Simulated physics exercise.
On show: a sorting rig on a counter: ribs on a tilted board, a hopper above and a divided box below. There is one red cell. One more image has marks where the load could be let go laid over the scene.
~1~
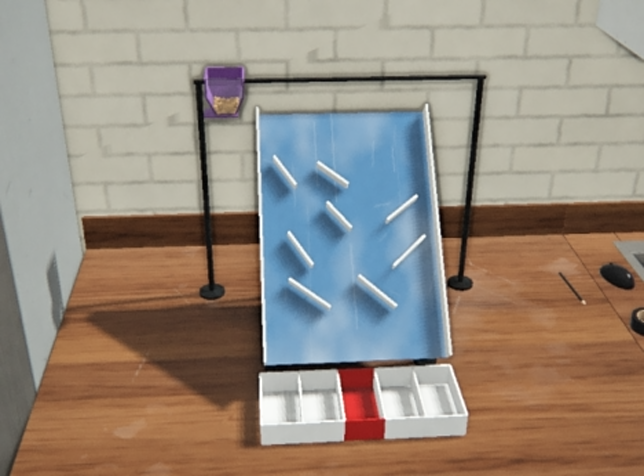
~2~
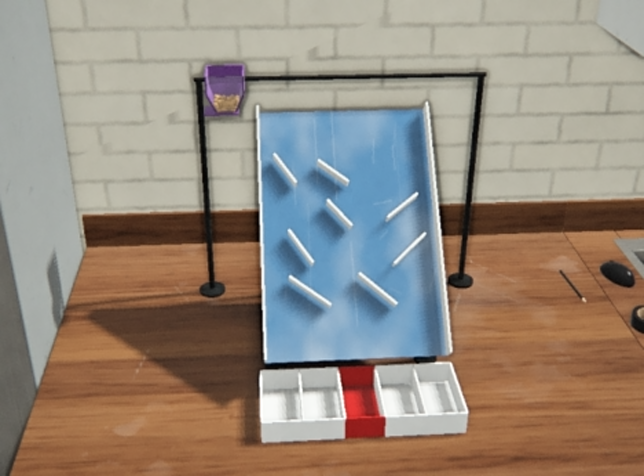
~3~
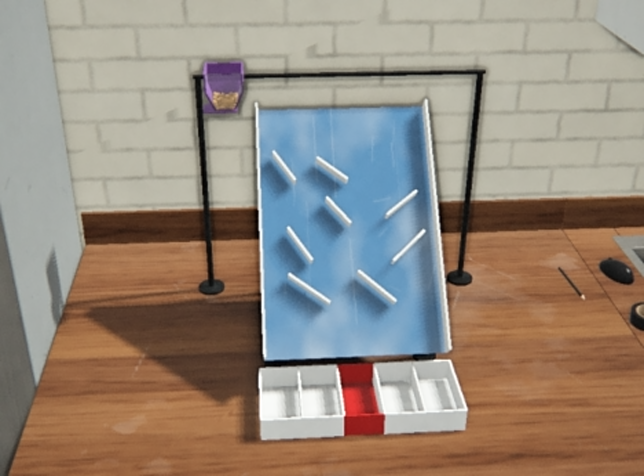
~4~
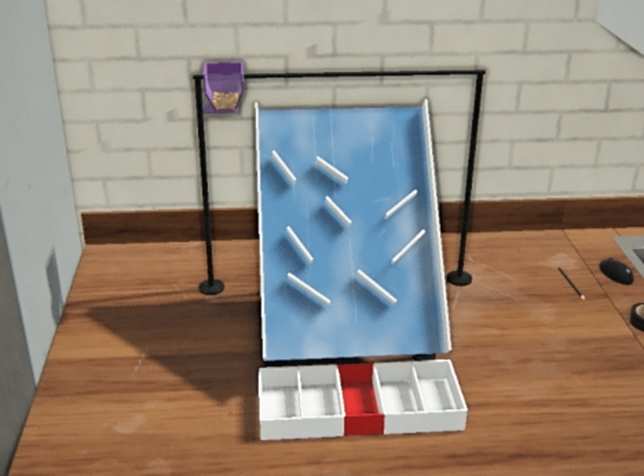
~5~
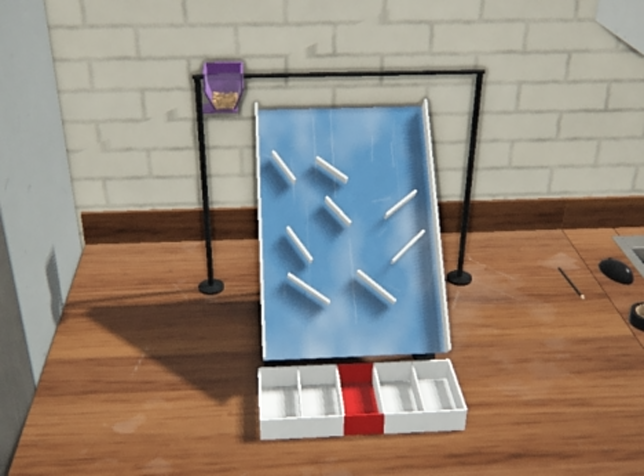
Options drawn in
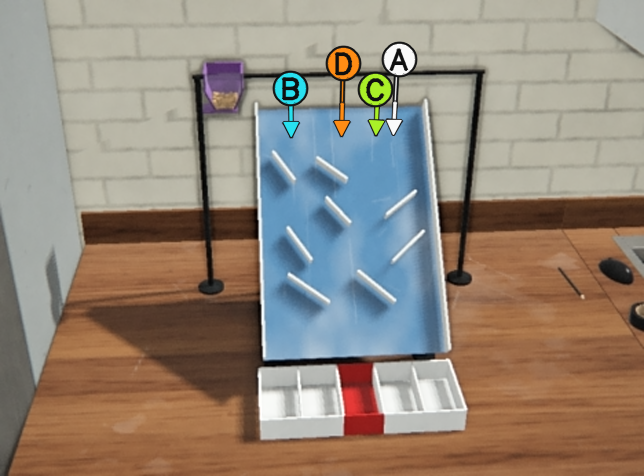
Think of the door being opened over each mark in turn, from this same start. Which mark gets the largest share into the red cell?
It is B.
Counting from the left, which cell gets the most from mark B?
The third.
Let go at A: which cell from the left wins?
The fifth.
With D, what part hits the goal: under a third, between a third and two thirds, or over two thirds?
It is under a third.
On the marked copy, mark A meets the board at (393, 129); mark B meets the board at (291, 131); mark C meets the board at (376, 129); mark D meets the board at (341, 130).
For mark A, a small share in the red cell, close to two thirds in other cells, close to a quarter outside the box.
For mark B, close to a third in the red cell, close to a third in other cells, close to a quarter outside the box.
For mark C, a small share in the red cell, the bulk in other cells, a small share outside the box.
For mark D, only a few in the red cell, the bulk in other cells, a small share outside the box.
